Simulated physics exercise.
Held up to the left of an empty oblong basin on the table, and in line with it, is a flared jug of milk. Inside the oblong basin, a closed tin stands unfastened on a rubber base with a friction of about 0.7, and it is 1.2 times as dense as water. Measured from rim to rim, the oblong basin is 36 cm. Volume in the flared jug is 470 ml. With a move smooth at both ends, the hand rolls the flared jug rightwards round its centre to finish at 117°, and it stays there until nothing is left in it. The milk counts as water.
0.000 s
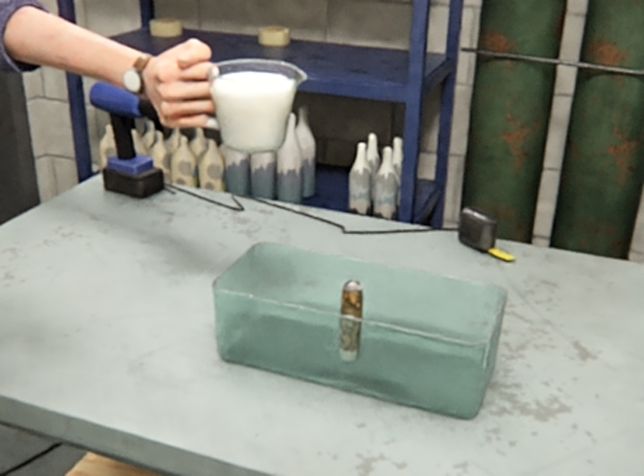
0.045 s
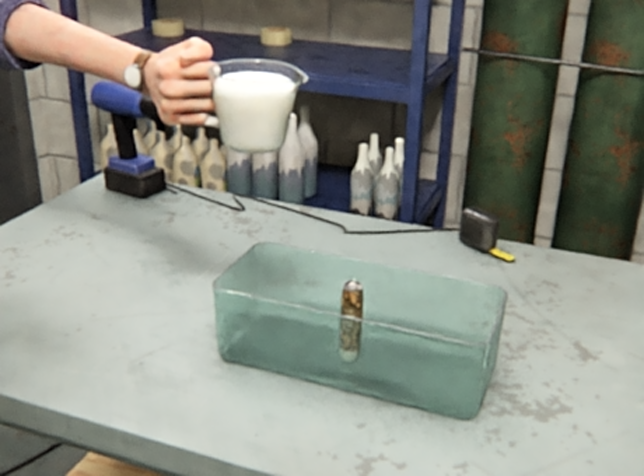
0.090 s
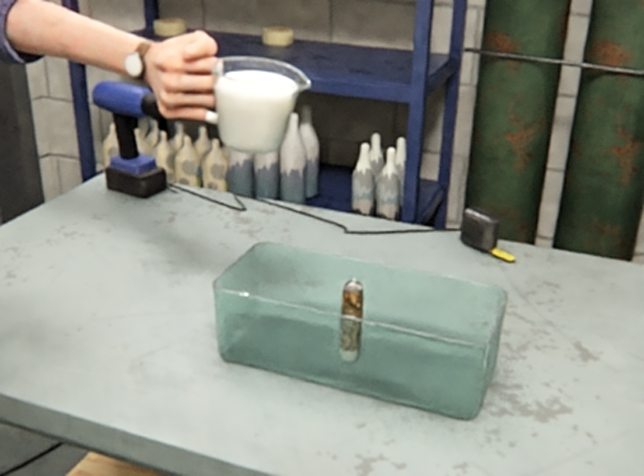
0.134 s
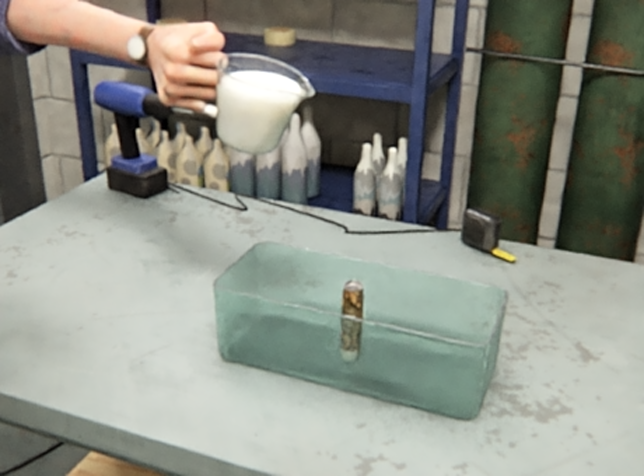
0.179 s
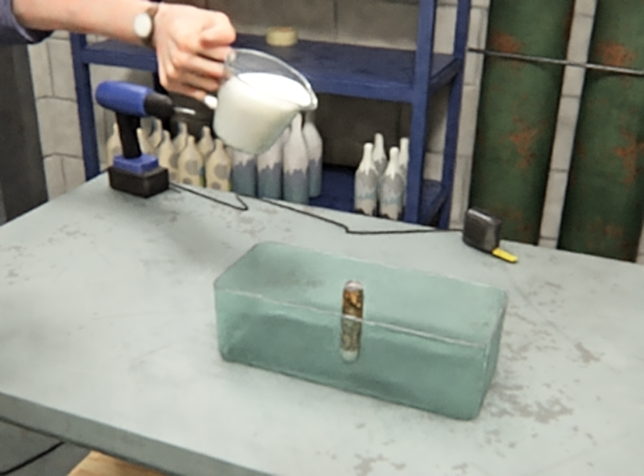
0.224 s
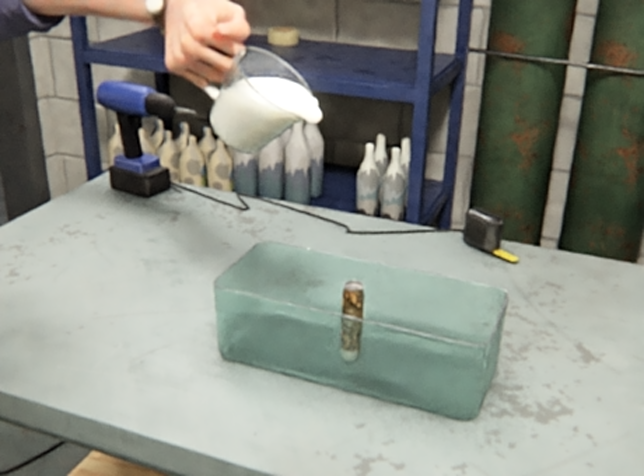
A hand tilting a clear jug of white liquid rightwards above a workbench, beside an oblong glass basin with a small tin inside.
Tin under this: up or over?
Over.
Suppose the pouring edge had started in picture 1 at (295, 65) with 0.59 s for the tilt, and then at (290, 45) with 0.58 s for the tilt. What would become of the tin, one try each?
Run one: It tumbles. Run two: It tumbles.
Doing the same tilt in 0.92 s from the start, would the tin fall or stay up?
Result: Tin tipped over.
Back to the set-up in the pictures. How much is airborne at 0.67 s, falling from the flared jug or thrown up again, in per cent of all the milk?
Near 10 in a hundred.
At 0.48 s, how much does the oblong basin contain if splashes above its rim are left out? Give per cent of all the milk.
Fraction in basin: Approx. 20%.
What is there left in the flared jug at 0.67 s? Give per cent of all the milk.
Remaining share: Approx. 1 %.
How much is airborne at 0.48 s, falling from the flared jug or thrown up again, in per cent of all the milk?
Around 54 in a hundred.
Then, 0.48 s in, the tilt is 109° and 26 per cent is still to pour; the tin stands where it began.
Then, 0.67 s in, the tilt is 117° and 1 per cent is still to pour; the tin stands 2 cm from where it began.
Then, 0.87 s in, the tilt is 117° and 0 per cent is still to pour; the tin leans 49°.
Then, 1.08 s in, the tilt is 117° and 0 per cent is still to pour; the tin lies on its side.
Finally, the tin lies on its side.
